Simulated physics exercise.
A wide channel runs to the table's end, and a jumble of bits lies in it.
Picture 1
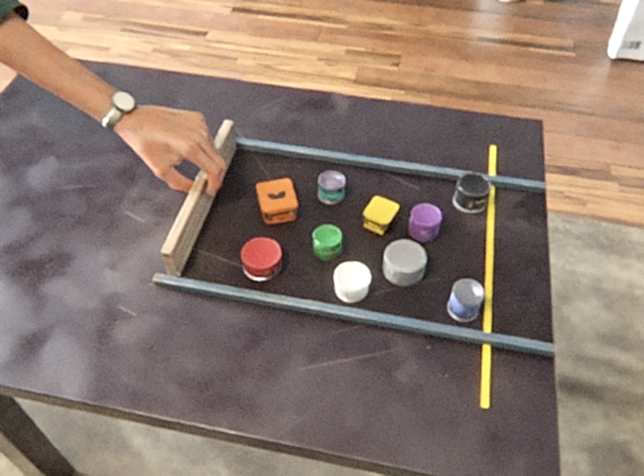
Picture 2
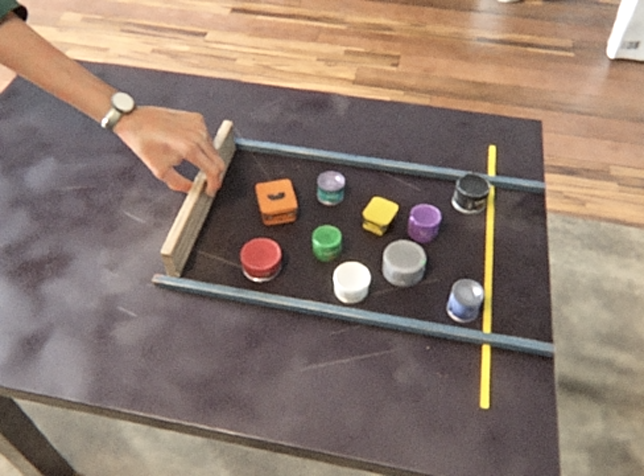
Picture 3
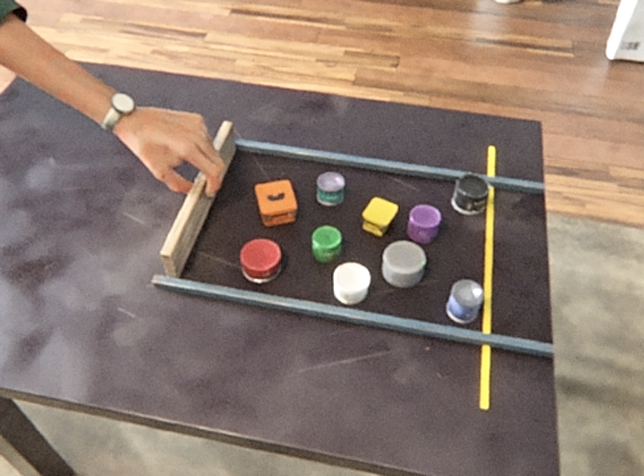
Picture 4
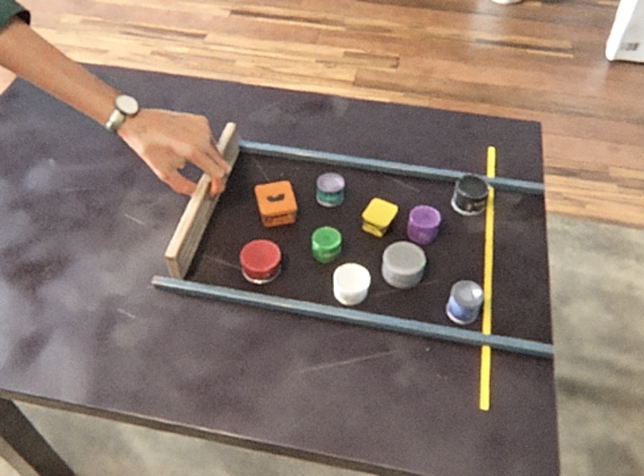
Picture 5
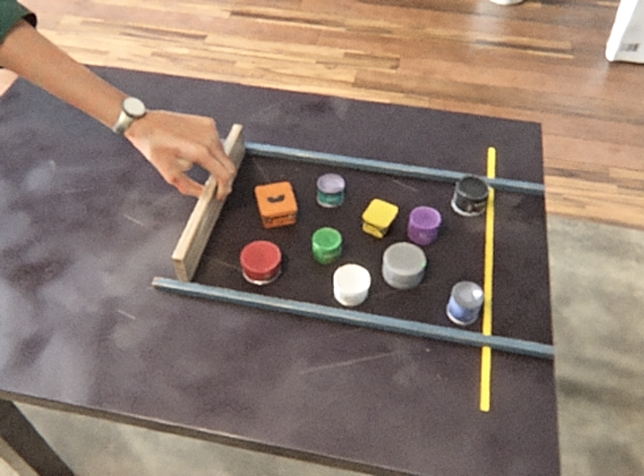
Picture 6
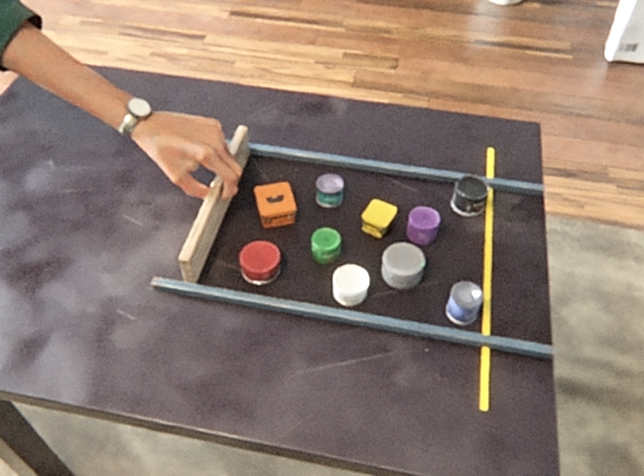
The clip shows a hand with a wristwatch holding a wooden board upright between two rails on a dark table, first keeping it still, then sliding it slightly right toward a jumble of colourful small containers, which stay in place.
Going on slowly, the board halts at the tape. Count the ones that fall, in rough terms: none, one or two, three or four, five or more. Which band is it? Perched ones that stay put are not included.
Pretty sure the pieces that leave the surface number one or two this time.
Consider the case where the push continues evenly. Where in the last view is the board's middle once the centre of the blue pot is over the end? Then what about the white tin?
For the blue pot at (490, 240), for the white tin at (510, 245).
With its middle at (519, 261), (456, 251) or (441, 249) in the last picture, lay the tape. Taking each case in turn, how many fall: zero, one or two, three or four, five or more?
In order: Five or more, zero, none.
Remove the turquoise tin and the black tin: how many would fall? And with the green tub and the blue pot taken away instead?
The first try gives 1, the second gives 1.
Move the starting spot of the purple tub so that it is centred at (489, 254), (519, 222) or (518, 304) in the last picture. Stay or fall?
Taking the three spots in turn, the purple tub comes off, then comes off, then comes off.
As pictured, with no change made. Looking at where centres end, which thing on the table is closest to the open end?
Nearest once everything settles: Blue pot.
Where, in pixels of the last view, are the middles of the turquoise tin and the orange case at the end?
Reading them off: First (505, 218); then (508, 244).
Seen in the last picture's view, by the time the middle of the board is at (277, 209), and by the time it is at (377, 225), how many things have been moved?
2 and 8.
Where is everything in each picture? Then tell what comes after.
In the first picture, black tin (472, 193); blue pot (466, 300); purple tub (425, 223); board (203, 194); tape (490, 254).
In the second picture, blue pot (465, 301); yellow case (380, 217).
In the third picture, purple tub (424, 225); grey lid (404, 264).
In the fourth picture, black tin (471, 195); turquoise tin (330, 190).
In the fifth picture, blue pot (465, 303); white tin (352, 285).
In the sixth picture, black tin (470, 196); blue pot (464, 303); purple tub (423, 226); board (219, 200); tape (488, 256).
Soon after, none off yet; black tin at rest near (470, 196); blue pot at rest near (464, 303); purple tub at rest near (423, 226).
Then, none off yet; black tin at rest near (470, 196); blue pot moving near (472, 303); purple tub moved well along near (477, 234).
At rest, the number that fall off is one or two; fallen, purple tub.
